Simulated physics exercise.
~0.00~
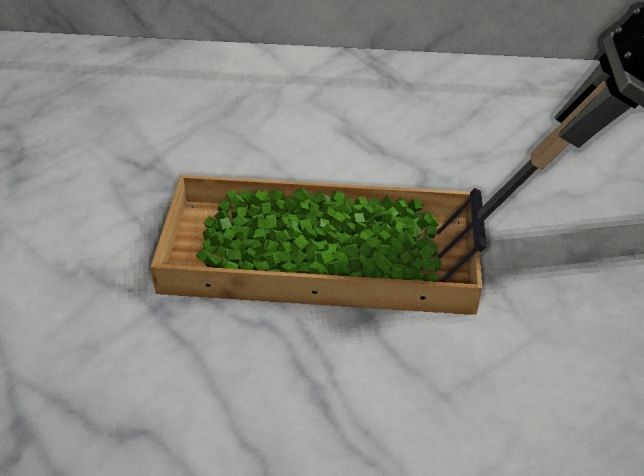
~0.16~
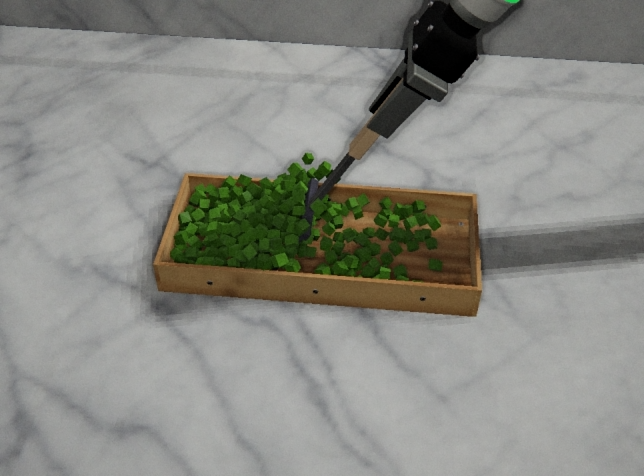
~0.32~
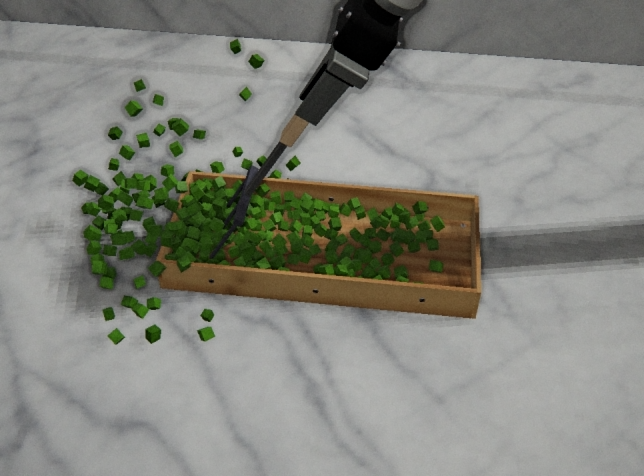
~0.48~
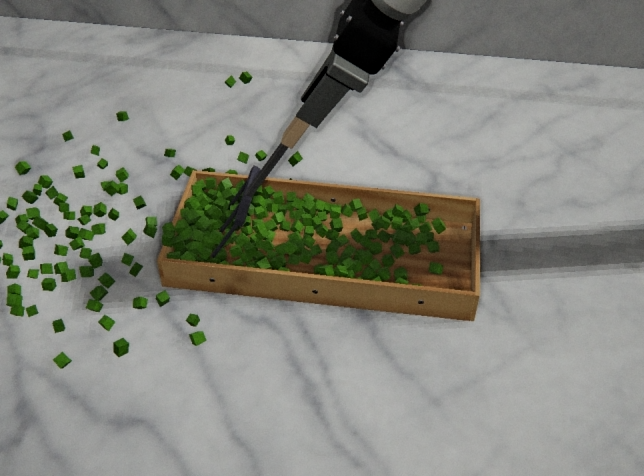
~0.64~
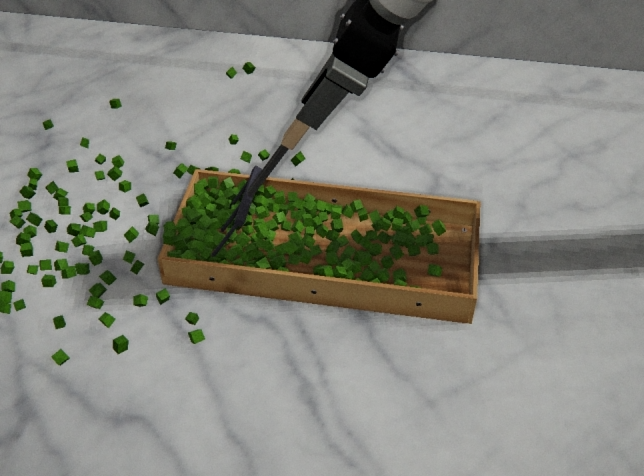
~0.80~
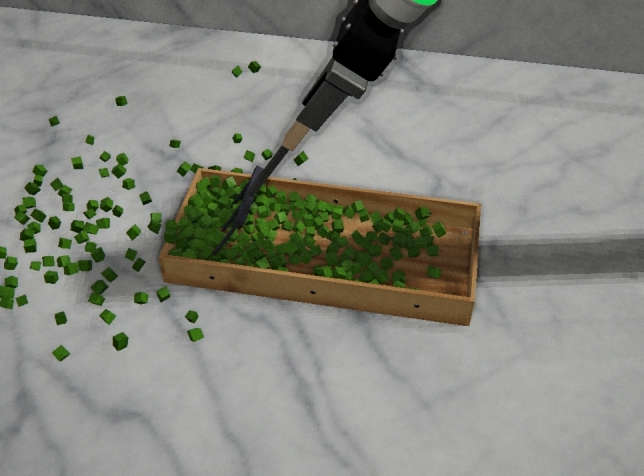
A robotic arm holding a dark, thin-pronged comb lowers it into the right end of a shallow wooden tray, where small green cubes lie spread on a marble surface. The comb sweeps left through the tray, heaping the cubes ahead of it and leaving a thin scatter behind. As it nears the left end, many cubes spill over the walls, most of them past that end. The comb then halts inside the tray while the spilled cubes spread farther left. At the end it stays there, with most cubes still in the tray and a large share strewn across the marble.
